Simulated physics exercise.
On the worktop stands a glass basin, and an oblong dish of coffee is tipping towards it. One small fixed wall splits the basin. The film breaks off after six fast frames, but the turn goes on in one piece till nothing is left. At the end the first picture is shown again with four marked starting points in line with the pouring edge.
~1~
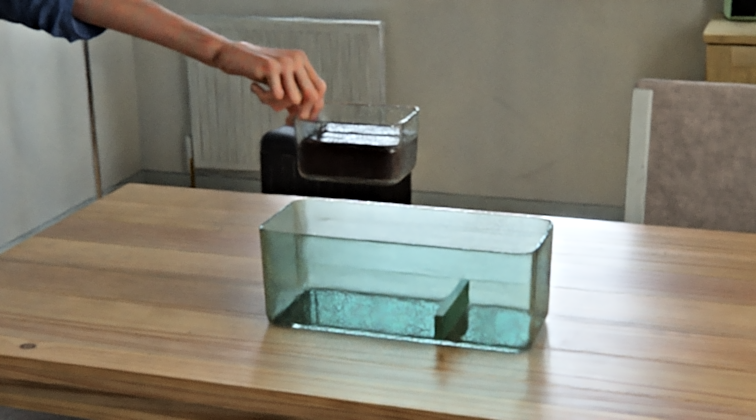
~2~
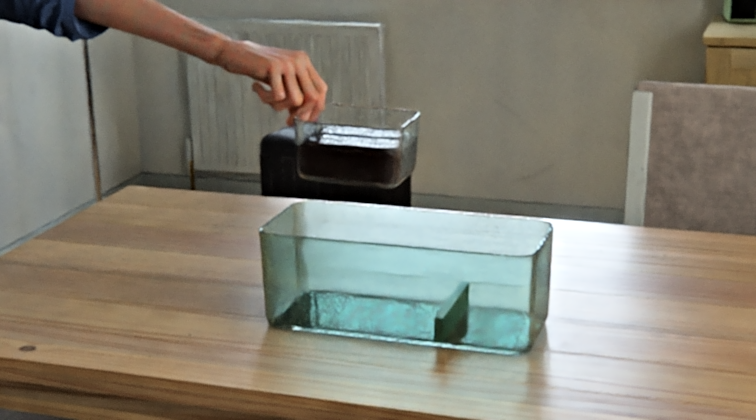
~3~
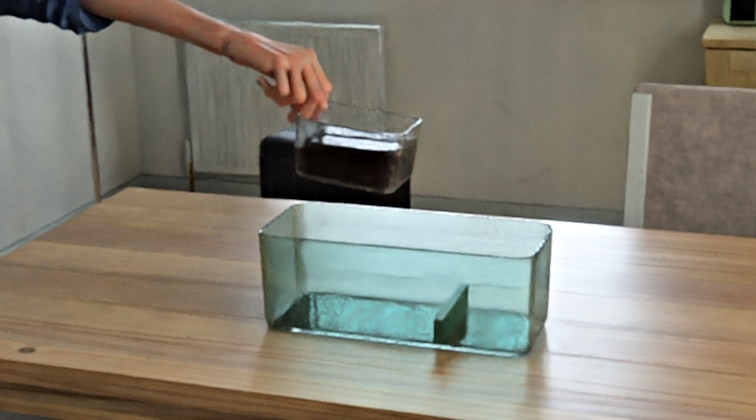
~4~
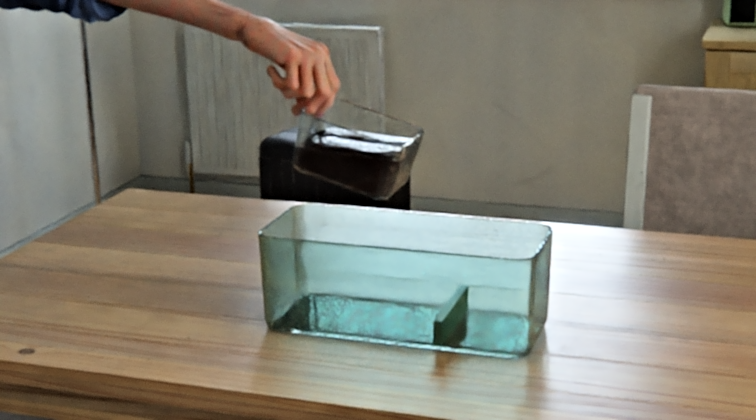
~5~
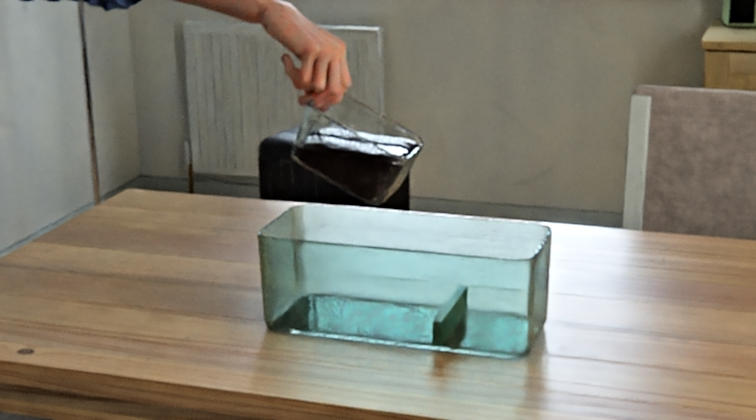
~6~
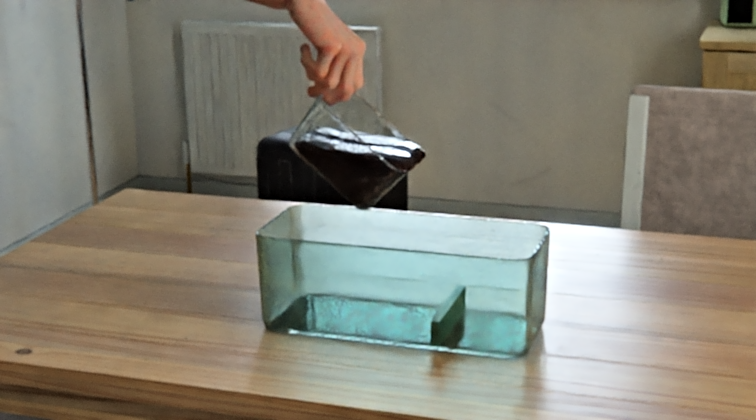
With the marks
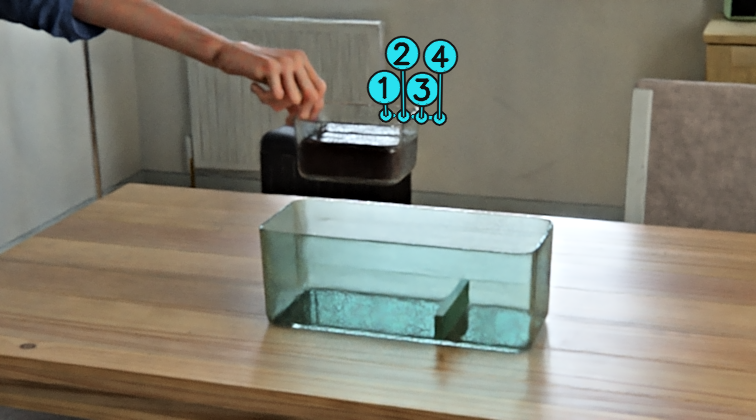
A hand and forearm in a dark blue sleeve reach in from the upper left, holding a clear oblong dish of dark coffee above a pale wooden table, seen from slightly above. Below sits a greenish glass basin with a low inner wall right of centre, with a beige chair behind at right. The hand gradually tilts the dish steeply down to the right, until coffee reaches over its lip, while the camera stays essentially still.
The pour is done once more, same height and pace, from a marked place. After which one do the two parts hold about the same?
Take 3.
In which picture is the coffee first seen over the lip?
In picture 6.
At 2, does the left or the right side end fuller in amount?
The left one.
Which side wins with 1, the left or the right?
The left one.
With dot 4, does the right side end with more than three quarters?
No.
In cyan, 1 at (385, 115); 2 at (403, 116); 3 at (421, 117); 4 at (439, 118).
With 1, about 87 % ends left of the wall and 9 % right of it; 4 % is lost outside.
With 2, about 67 % ends left of the wall and 32 % right of it.
With 3, about 48 % ends left of the wall and 51 % right of it.
With 4, about 34 % ends left of the wall and 66 % right of it.
